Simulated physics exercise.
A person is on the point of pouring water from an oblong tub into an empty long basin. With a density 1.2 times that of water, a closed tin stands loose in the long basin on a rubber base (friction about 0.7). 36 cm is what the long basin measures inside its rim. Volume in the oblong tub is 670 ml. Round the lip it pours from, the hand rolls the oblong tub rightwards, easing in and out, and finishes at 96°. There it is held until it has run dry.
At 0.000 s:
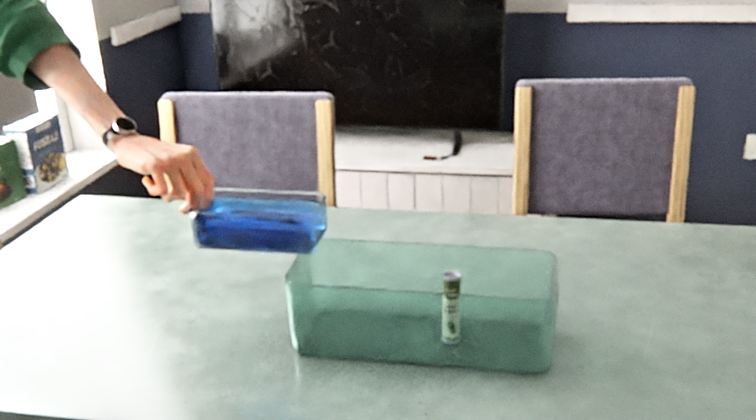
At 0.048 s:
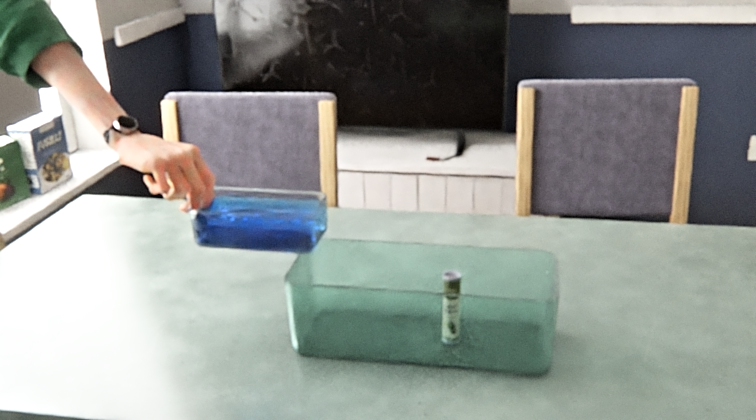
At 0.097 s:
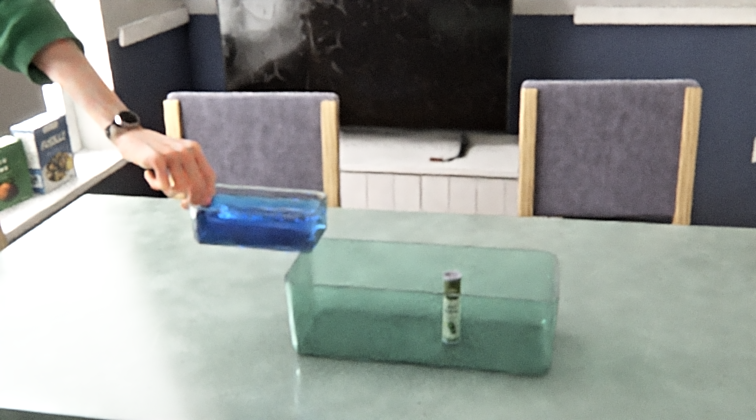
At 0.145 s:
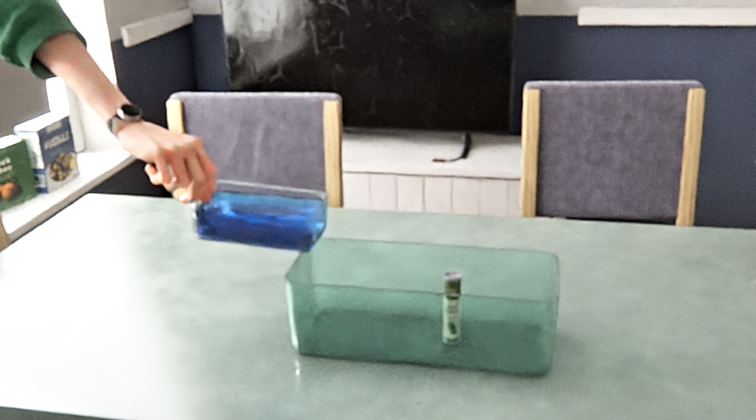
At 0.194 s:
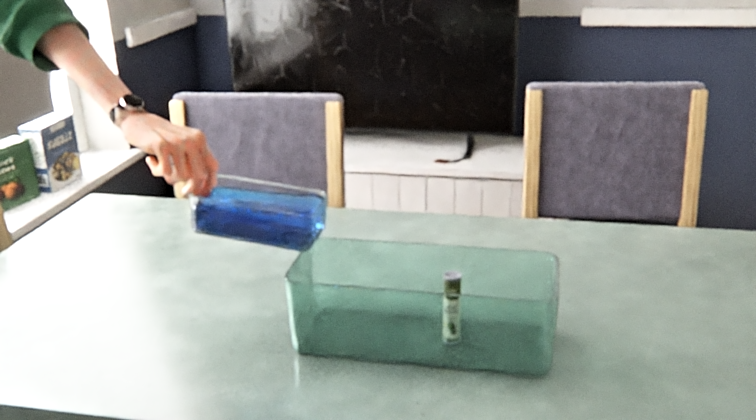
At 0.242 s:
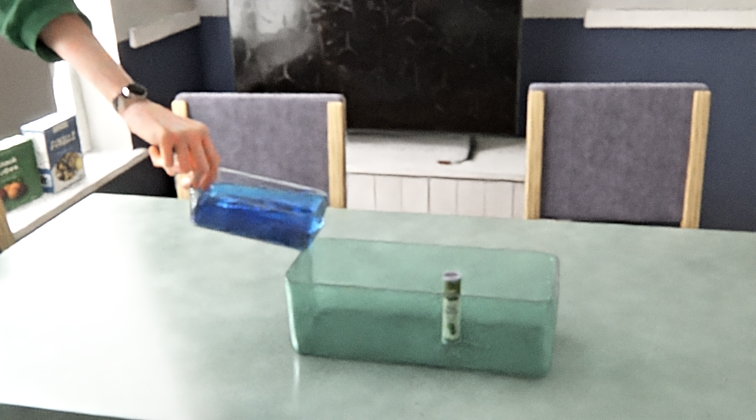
The footage shows a hand holding a small clear tub of blue liquid above a green-tinted long basin with a little upright container inside, first nearly still, then slowly tilting the tub rightwards while the basin stays put.
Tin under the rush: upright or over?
Upright.
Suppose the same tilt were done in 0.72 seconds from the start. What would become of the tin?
The tin tips over.
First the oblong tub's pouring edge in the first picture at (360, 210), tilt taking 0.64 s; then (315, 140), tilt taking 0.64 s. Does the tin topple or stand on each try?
Run one: It tumbles. Run two: It tumbles.
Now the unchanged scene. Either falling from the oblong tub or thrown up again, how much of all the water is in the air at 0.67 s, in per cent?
Around 42 percent.
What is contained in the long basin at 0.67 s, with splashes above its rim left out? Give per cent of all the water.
Roughly 20 percent of it.
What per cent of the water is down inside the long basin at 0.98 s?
82 per cent or thereabouts.
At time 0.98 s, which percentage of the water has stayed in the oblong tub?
Near 7 percent, more or less.
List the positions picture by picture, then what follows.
In the first frame, tilt 0°; pouring edge (320, 207); surface from (203, 205) to (320, 211); the long basin's rim runs from (296, 260) to (557, 276); the tin's top is at (452, 278).
In the second frame, tilt 0°; pouring edge (320, 207); surface from (203, 205) to (321, 211).
In the third frame, tilt 2°; pouring edge (320, 206); surface from (204, 202) to (320, 209).
In the fourth frame, tilt 4°; pouring edge (321, 206); surface from (204, 200) to (320, 207).
In the fifth frame, tilt 6°; pouring edge (321, 206); surface from (204, 196) to (320, 204).
In the sixth frame, tilt 10°; pouring edge (320, 206); surface from (203, 191) to (321, 202).
By 0.67 s the tilt is 59° and 37 per cent is still to pour; the tin stands where it began.
By 0.98 s the tilt is 90° and 7 per cent is still to pour; the tin stands where it began.
By 1.30 s the tilt is 96° and 1 per cent is still to pour; the tin stands where it began.
By 1.66 s the tilt is 96° and 0 per cent is still to pour; the tin stands where it began.
At rest the tin stands where it began.
